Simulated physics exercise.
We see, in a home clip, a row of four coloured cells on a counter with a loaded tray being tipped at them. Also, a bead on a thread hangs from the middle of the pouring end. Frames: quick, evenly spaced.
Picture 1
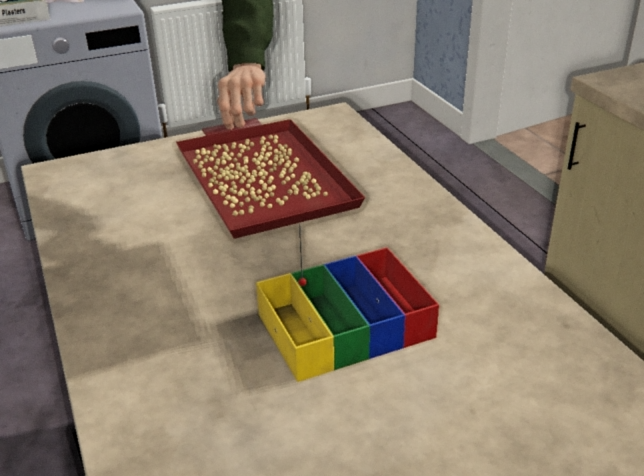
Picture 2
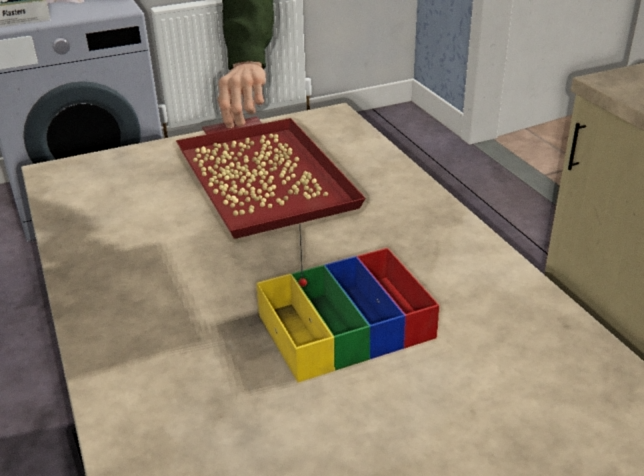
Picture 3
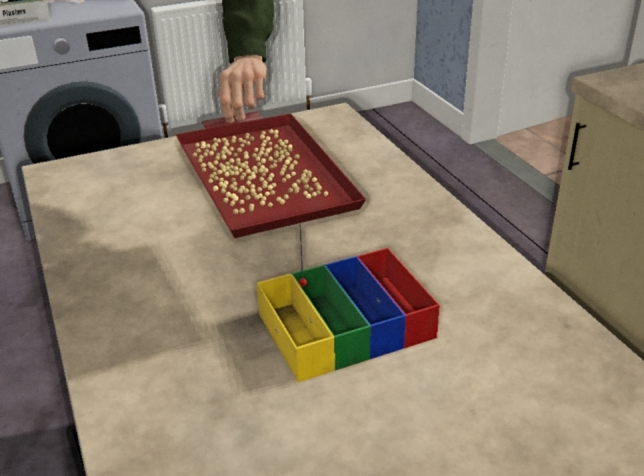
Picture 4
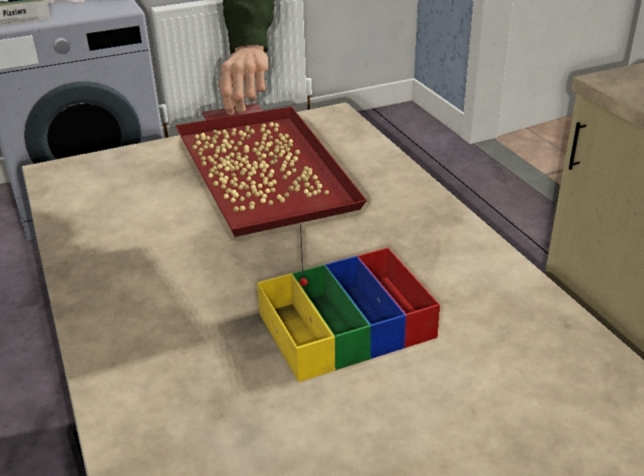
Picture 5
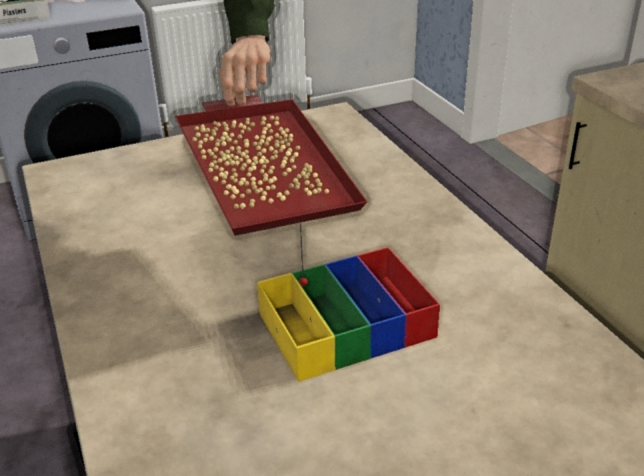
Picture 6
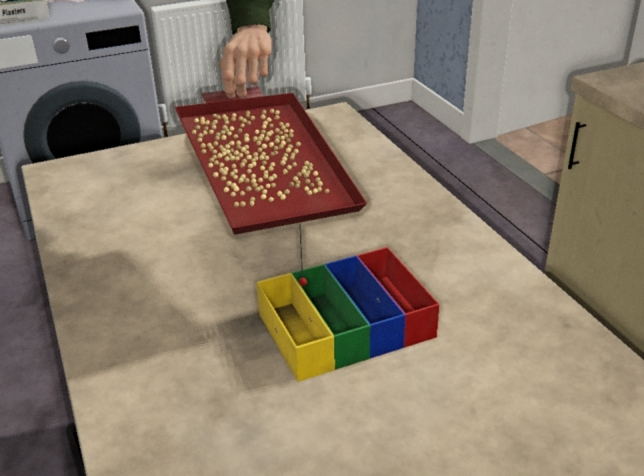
A hand in a dark green sleeve holds the far end of a red tray scattered with small pale beans, above a mottled beige counter seen from above in a room with a washing machine and white radiator. Nearer, below the tray, sits a row of yellow, green, blue and red cells. The hand slowly raises the tray's far end slightly, while the beans and cells show little change and the view stays still.
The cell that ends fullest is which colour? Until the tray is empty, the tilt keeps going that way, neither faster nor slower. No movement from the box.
It is the blue cell.
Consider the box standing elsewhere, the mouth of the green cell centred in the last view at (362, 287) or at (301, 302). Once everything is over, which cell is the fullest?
The first time it is the cell in green, and the second time it is red.
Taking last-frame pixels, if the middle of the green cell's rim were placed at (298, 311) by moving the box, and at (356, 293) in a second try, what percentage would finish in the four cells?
It would be roughly 100 per cent for the first and roughly 100 per cent for the second.
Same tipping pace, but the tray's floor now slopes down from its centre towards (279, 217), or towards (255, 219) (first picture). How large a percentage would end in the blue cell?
In order: About 0, then 0 percent.
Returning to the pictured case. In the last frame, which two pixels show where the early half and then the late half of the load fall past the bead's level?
I'd place the first part at (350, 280) and the rest at (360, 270).
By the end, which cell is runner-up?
Second position is held by the cell in green.
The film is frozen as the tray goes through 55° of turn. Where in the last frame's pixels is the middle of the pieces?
(331, 208).
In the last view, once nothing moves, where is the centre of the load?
Once nothing moves, the middle sits near (363, 320).
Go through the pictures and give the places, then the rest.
Corners of the pouring end (233, 227) and (359, 196), level; middle of the load (246, 172), soya beans; bead on its thread (302, 282); yellow cell (315, 356); green cell (351, 345); blue cell (387, 334); red cell (421, 323), in the first picture.
Corners of the pouring end (233, 227) and (360, 197), level; middle of the load (246, 171), in the second picture.
Corners of the pouring end (234, 227) and (360, 198), tipped barely, lowest at the right corner; middle of the load (246, 168), in the third picture.
Corners of the pouring end (235, 226) and (361, 199), tipped a little, lowest at the right corner; middle of the load (247, 162), in the fourth picture.
Corners of the pouring end (235, 225) and (362, 200), tipped a little, lowest at the right corner; middle of the load (247, 157), in the fifth picture.
Corners of the pouring end (235, 224) and (361, 201), tipped a little, lowest at the right corner; middle of the load (247, 153); yellow cell (315, 356); green cell (352, 344); blue cell (387, 333); red cell (421, 323), in the sixth picture.
Just after the last frame, tray tipped steeply; almost all on the tray; just a few in the blue cell; just a few in the red cell; just a few in the green cell; just a few in the yellow cell; just a few falling or outside the box.
A moment on, tray tipped right over; roughly a third on the tray; roughly a quarter in the blue cell; about a tenth in the green cell; just a few in the red cell; just a few in the yellow cell; roughly a quarter falling or outside the box.
Further on, tray tipped past a quarter turn; roughly two thirds in the blue cell; roughly a quarter in the green cell; about a tenth in the red cell; just a few in the yellow cell; just a few falling or outside the box.
When it is over, tray tipped past a quarter turn; roughly two thirds in the blue cell; roughly a quarter in the green cell; about a tenth in the red cell; just a few in the yellow cell; just a few outside the box.
